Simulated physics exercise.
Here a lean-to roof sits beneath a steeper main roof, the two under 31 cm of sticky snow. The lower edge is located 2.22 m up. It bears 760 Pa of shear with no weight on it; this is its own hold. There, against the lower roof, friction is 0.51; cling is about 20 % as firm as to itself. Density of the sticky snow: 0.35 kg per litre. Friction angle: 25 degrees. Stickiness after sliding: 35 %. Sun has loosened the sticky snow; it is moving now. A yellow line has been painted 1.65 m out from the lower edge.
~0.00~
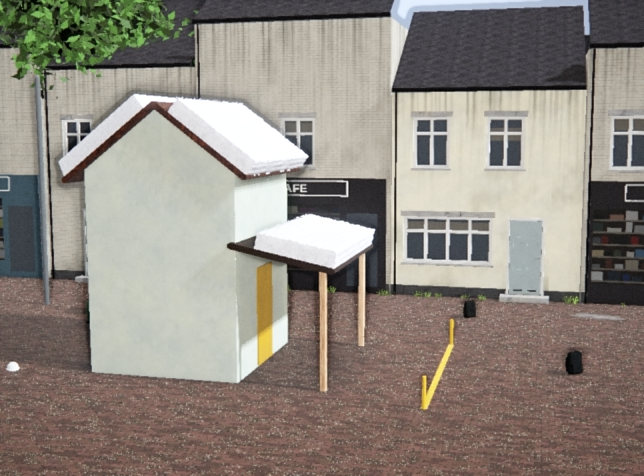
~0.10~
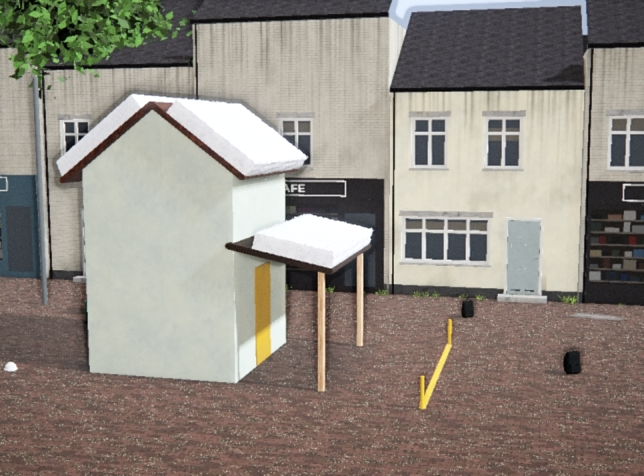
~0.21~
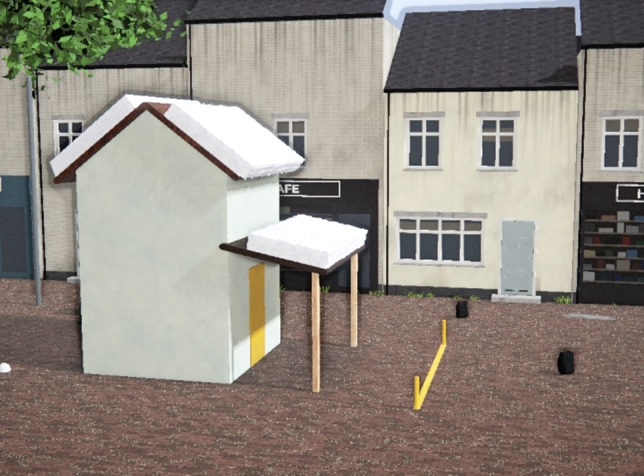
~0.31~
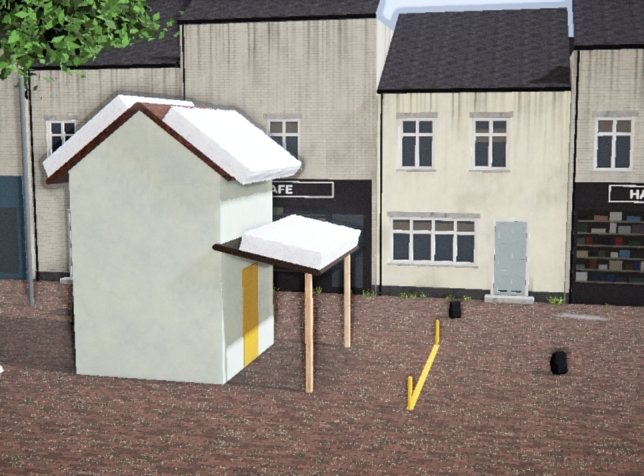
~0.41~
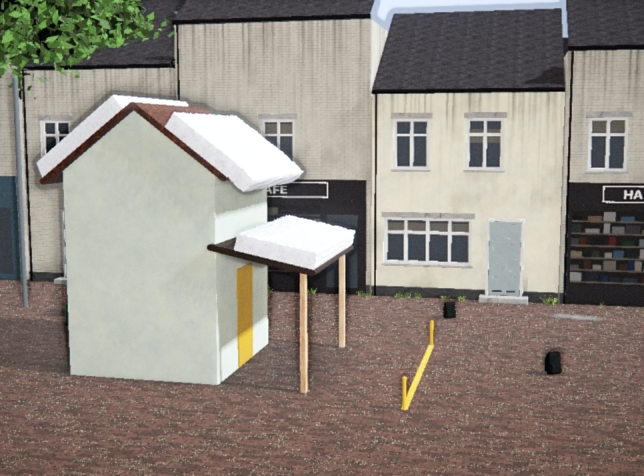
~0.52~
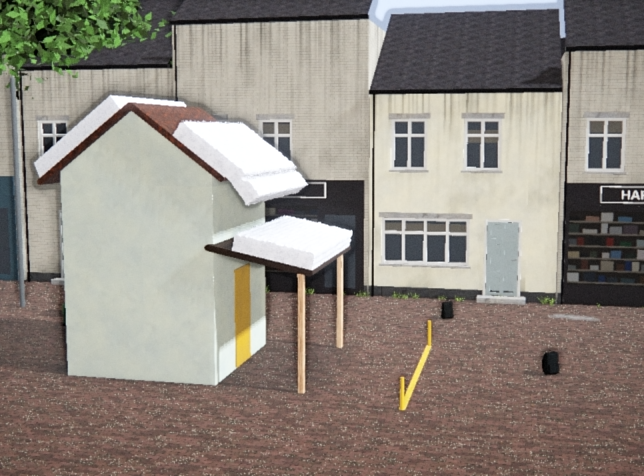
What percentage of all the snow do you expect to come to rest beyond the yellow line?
Roughly 27 % of it.
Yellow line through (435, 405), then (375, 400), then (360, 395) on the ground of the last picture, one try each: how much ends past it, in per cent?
Respectively 16, 40 and 50 percent would end past it.
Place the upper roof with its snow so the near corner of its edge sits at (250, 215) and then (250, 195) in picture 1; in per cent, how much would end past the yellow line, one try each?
It would be 1 percent for the first setting and 12 percent for the second.
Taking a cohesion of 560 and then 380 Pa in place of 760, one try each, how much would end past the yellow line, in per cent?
It'd be some 35 percent the first time and some 35 percent the second.
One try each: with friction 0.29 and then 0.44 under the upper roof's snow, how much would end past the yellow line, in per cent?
I'd say 14 %, followed by 5 %.
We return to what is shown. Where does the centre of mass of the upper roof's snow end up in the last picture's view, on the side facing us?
That point lands roughly at (392, 370).
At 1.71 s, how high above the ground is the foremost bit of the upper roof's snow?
Some 0.0 m.
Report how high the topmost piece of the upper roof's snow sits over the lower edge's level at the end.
Looks like around 0.6 m above that edge.
After 1.06 s, none is below the lower edge and 0 % is past the line.
After 1.71 s, 54 % is below the lower edge and 12 % is past the line.
After 2.35 s, 62 % is below the lower edge and 27 % is past the line.
After 3.00 s, 62 % is below the lower edge and 27 % is past the line.
After 3.10 s, at the end, 62 % is below the lower edge and 27 % is past the line.
